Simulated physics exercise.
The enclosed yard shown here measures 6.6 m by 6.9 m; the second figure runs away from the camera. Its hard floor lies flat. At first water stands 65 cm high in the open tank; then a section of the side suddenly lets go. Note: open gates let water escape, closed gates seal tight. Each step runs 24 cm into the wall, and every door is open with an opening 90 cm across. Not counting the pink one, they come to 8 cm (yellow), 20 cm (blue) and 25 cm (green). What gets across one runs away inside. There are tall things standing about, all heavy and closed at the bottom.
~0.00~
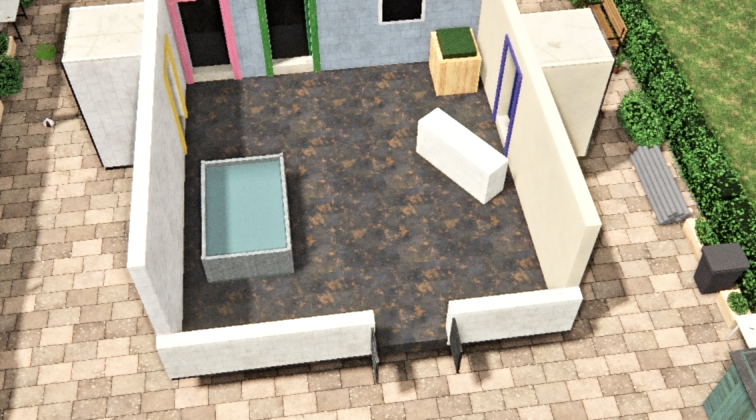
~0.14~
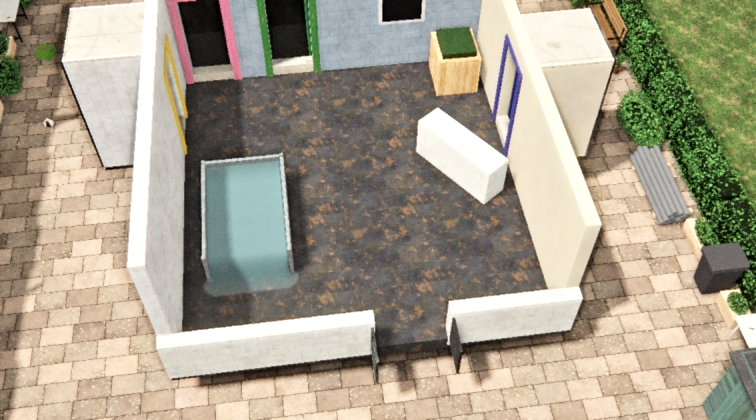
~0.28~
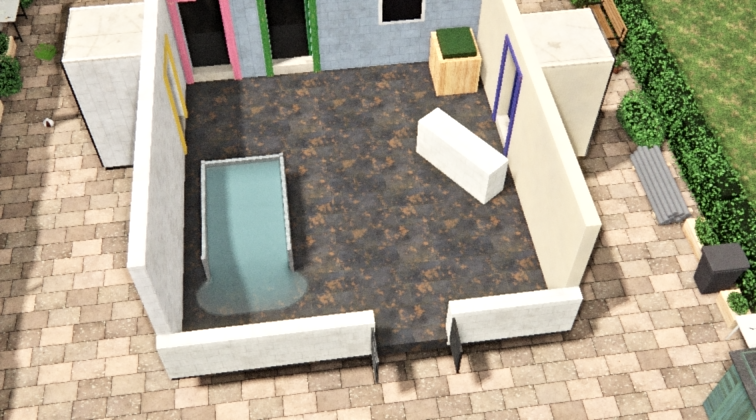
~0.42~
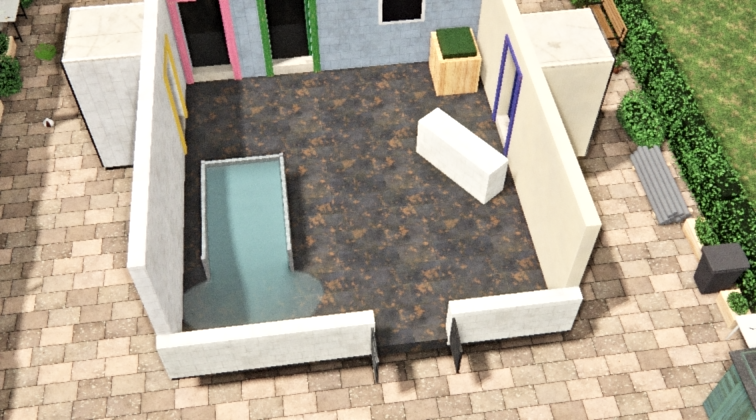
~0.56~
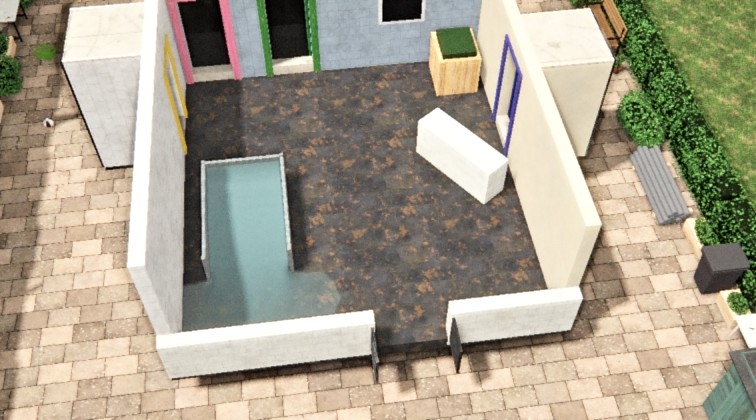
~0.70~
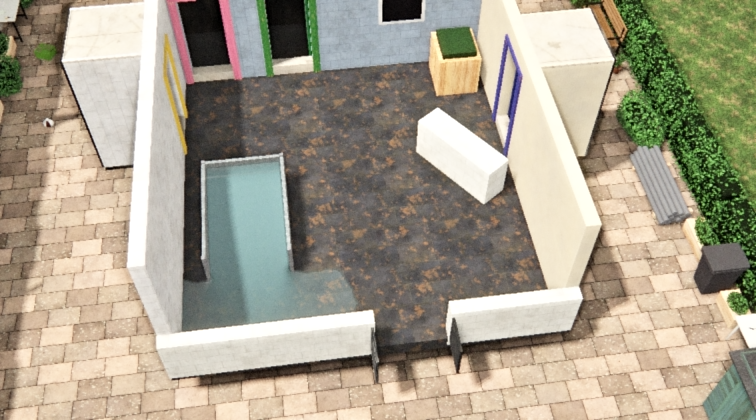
A walled yard with a dark, mottled floor, seen from high above by a still camera, holds an open tank of blue-green water at left. A white block and a wooden planter stand at right, with pink and green doorframes at the back, yellow at left and blue at right. The tank's near side disappears and water pours out, spreading to the low front wall, then rightward along it.
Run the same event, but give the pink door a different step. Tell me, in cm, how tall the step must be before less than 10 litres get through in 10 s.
It would have to be roughly 14 cm high.
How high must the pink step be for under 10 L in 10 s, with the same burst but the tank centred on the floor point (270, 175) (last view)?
About 9.5 cm.
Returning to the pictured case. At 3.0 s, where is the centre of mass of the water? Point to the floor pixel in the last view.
The balance point sits at roughly (282, 280).
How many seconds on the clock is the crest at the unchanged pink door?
It peaks at about 4.0 s.
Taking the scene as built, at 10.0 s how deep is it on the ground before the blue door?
It works out to about 1.5 centimetres deep.
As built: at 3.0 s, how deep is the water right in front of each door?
Depths in cm - yellow: 0, blue: 0, pink: 0, green: 0.
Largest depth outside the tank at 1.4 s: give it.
Around 48 centimetres.
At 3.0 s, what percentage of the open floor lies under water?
Close to 35 per cent is wet.
After 1.4 s water covers 15 % of the floor, deepest (48 cm) near (183, 357); it has not reached the pink door.
After 3.0 s water covers 35 % of the floor, deepest (30 cm) near (183, 357); it has not reached the pink door.
After 10.0 s water covers 95 % of the floor, deepest (10 cm) near (183, 357); 4 cm at the pink door, 0 litres in over its 22 cm step.
At the pink door as built, the water arrived by 3.8 s and peaked near 18 cm at 4.2 s.
With a step of 13 cm, 16 litres would have come in within the 10 s; with 17.5 cm, 2 litres. So under 10 litres takes about 14 cm.
